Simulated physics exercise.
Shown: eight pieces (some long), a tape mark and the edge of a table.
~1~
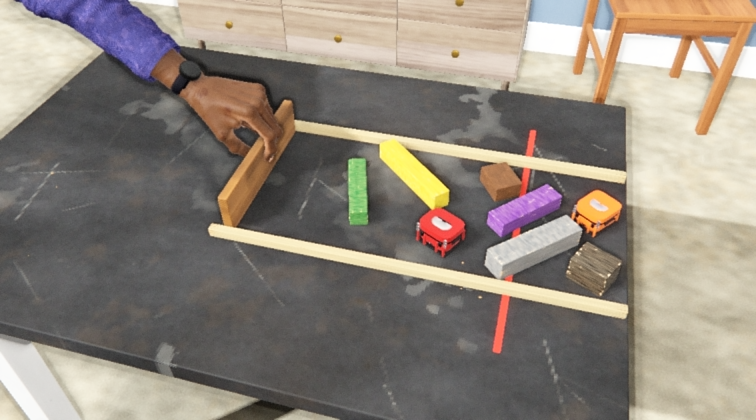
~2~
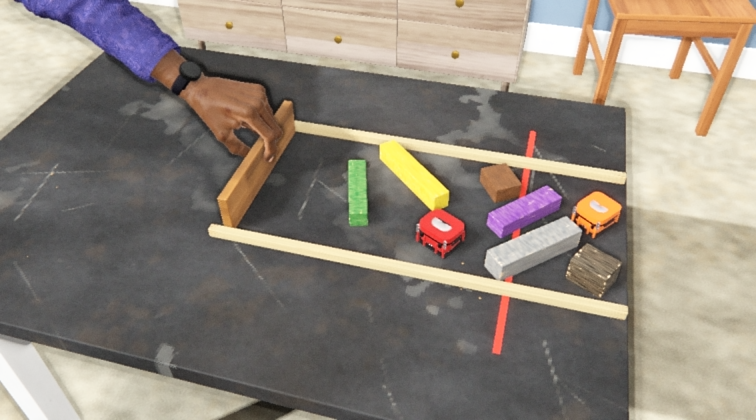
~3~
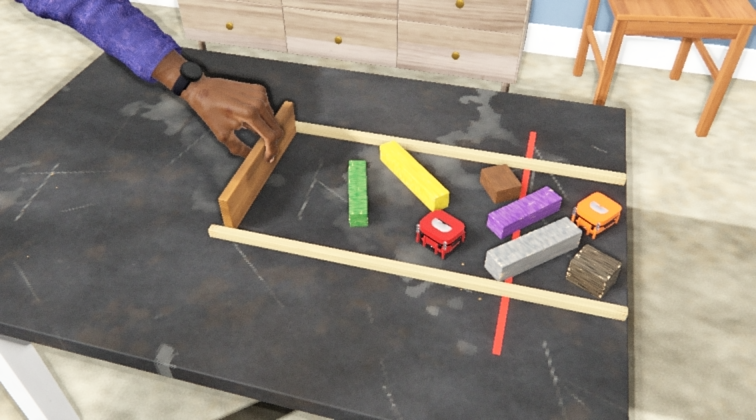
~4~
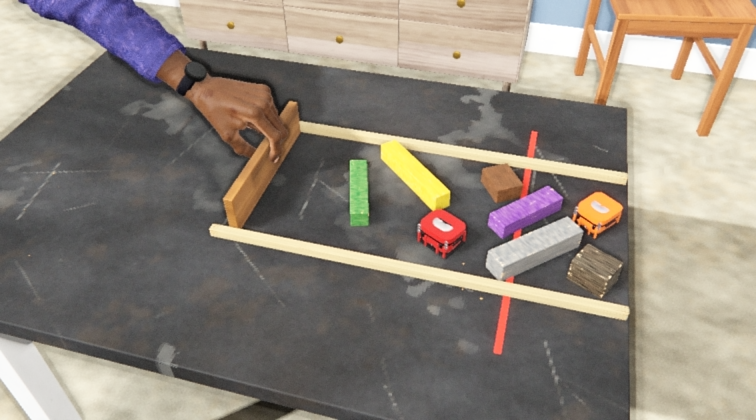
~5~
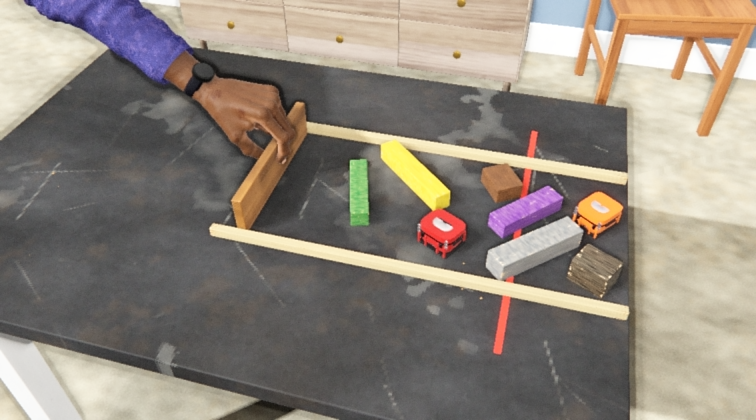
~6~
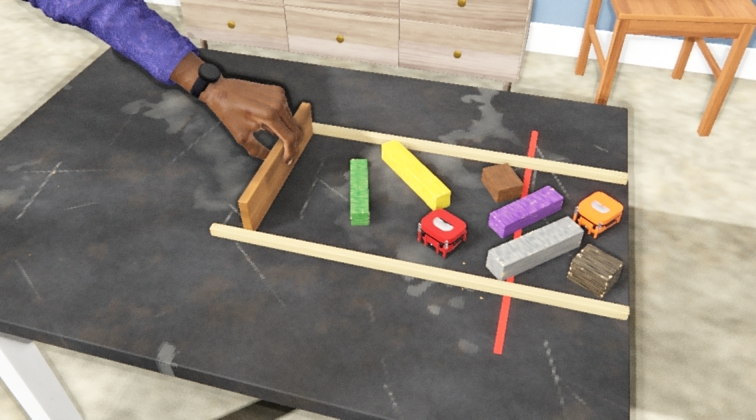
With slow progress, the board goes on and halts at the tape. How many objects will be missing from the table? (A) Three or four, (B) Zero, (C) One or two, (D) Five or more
Zero (B).
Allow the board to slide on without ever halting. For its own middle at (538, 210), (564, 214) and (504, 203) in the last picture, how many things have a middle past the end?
Respectively 2, 4 and 0.
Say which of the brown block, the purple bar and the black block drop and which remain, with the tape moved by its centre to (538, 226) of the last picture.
This time the brown block does not drop; after it, the purple bar does not drop; finally, the black block drops.
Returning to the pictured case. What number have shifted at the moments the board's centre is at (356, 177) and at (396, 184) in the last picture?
Note: First position 1; second position 2.
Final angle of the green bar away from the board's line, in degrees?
I'd say it's about 0° out of line.
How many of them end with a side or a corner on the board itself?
At rest, 1 are in contact.
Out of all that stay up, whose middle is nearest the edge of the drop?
The one out in front is the orange case.
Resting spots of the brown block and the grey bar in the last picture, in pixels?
Around (576, 196), then around (595, 259).
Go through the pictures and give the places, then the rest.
In the first picture, orange case (596, 214); black block (594, 269); grey bar (534, 247); board (261, 161); tape (518, 222).
In the second picture, black block (593, 271); brown block (501, 182).
In the third picture, grey bar (534, 249); board (262, 162).
In the fourth picture, orange case (597, 215); purple bar (526, 212).
In the fifth picture, black block (595, 271); yellow bar (414, 174).
In the sixth picture, orange case (598, 215); black block (595, 271); grey bar (535, 248); board (280, 164); tape (520, 223).
A little later, none off yet; orange case at rest near (598, 215); black block at rest near (595, 271); grey bar at rest near (535, 248).
Next, none off yet; orange case at rest near (598, 215); black block at rest near (595, 271); grey bar shifted a little near (558, 253).
When it is over, the number that fall off is zero.
